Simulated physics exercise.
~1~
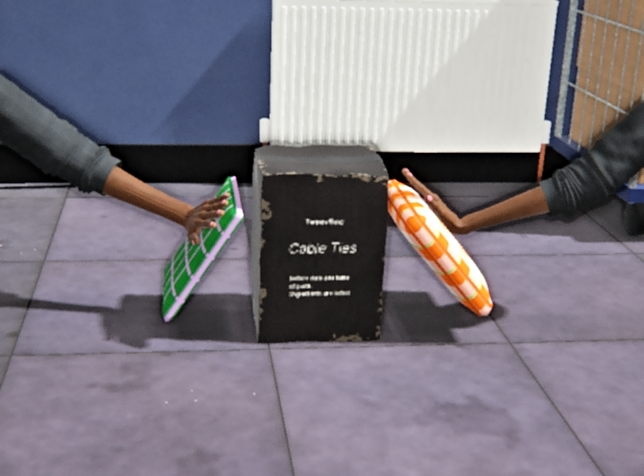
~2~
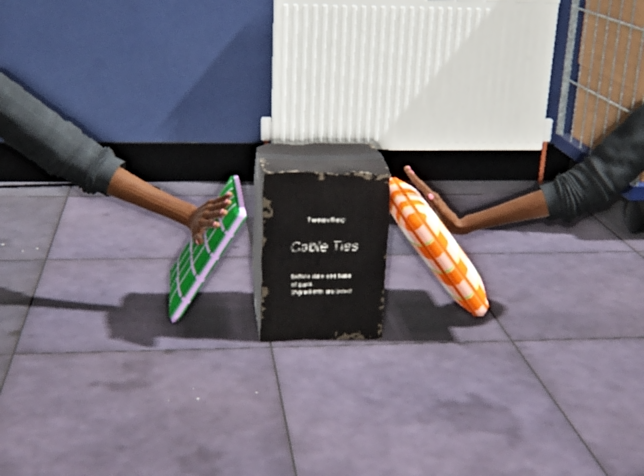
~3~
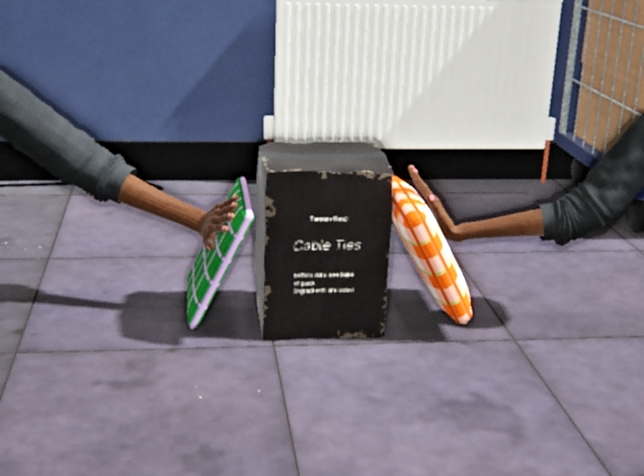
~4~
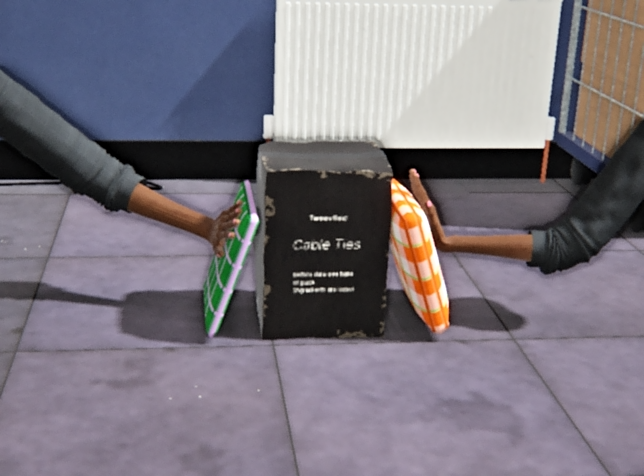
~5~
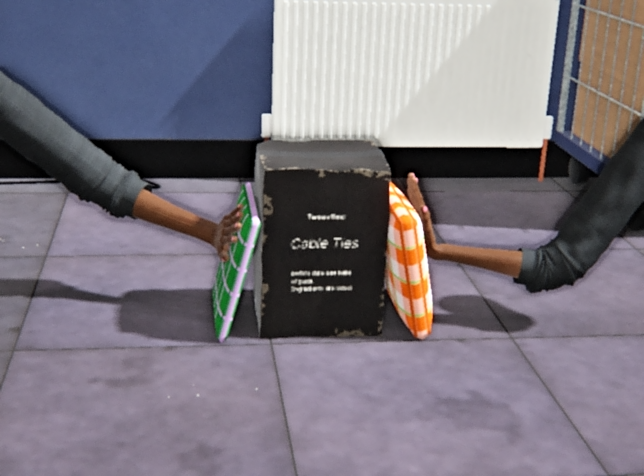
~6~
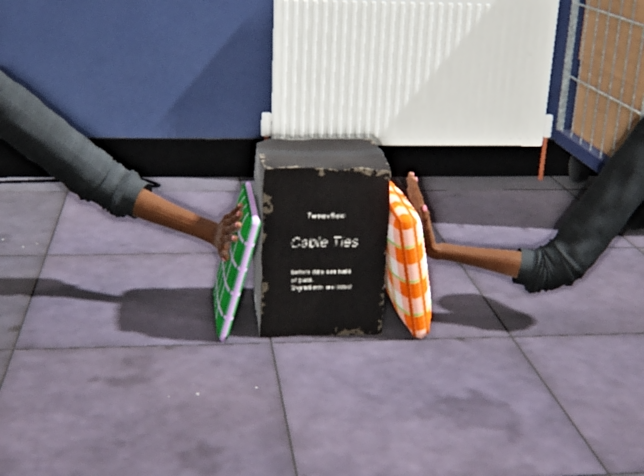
Two hands in dark grey sleeves reach in from either side toward a black box on a purplish-grey tiled floor, seen from the front before a blue wall and white radiator. The left hand presses a green checked seat pad and the right an orange-and-white checked cushion against the box. Both lean at a slant, then their lower ends slide inward until they stand nearly upright, while the camera stays almost still.
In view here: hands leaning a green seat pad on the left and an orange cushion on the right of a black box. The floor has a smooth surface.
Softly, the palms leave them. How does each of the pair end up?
Each ends like this: The green seat pad still leaning; the orange cushion still leaning.
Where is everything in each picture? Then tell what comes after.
Seat pad foot (168, 318), head (239, 215); cushion foot (485, 311), head (413, 224), in the first frame.
Seat pad foot (174, 319); cushion foot (481, 312), in the second frame.
Seat pad foot (193, 325); cushion foot (464, 320), in the third frame.
Seat pad foot (211, 334); cushion foot (440, 329), in the fourth frame.
Seat pad foot (222, 338); cushion foot (422, 335), in the fifth frame.
Seat pad foot (223, 337), head (256, 222), almost upright; cushion foot (420, 334), head (406, 220), almost upright, in the sixth frame.
Then, 0.52 s after the last picture, seat pad leaning near (236, 259); cushion leaning near (401, 256).
At rest, seat pad leaning near (236, 259); cushion leaning near (400, 256). The green seat pad holds its lean and the orange cushion remains propped up.
